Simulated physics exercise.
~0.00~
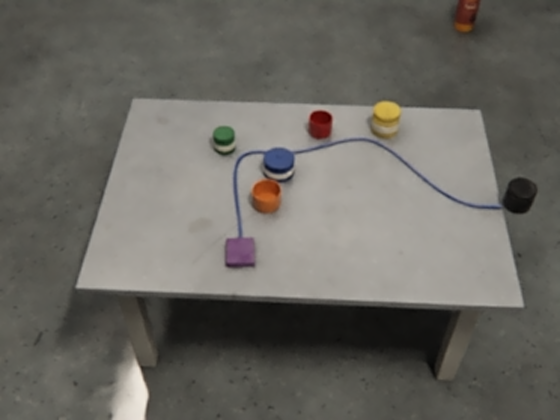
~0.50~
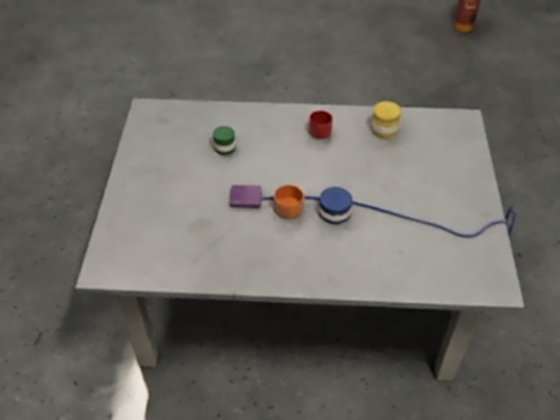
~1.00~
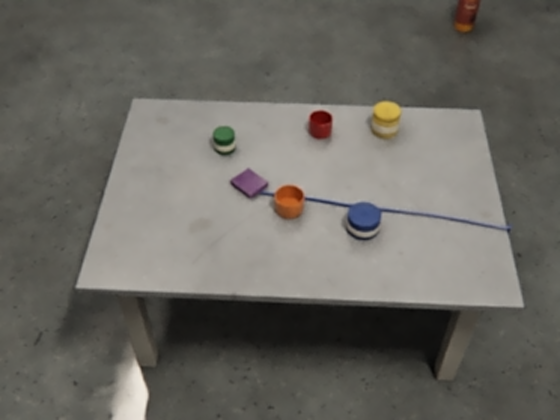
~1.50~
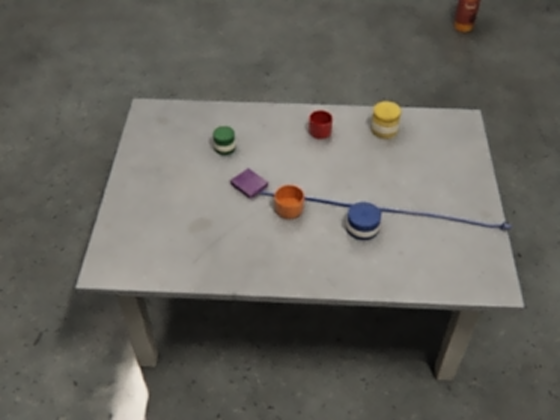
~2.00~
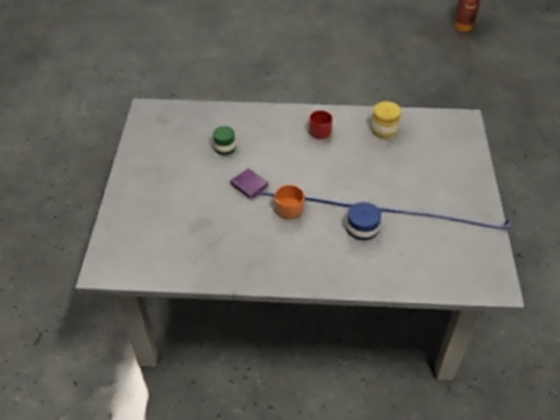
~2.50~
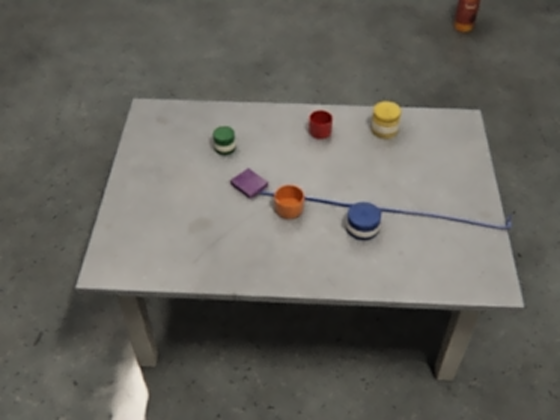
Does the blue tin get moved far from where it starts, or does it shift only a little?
The blue tin is moved far from its starting place, sliding right and toward the front of the table, where it comes to rest.
A black speaker drops, its cable shoving a blue tin across the table before going still.
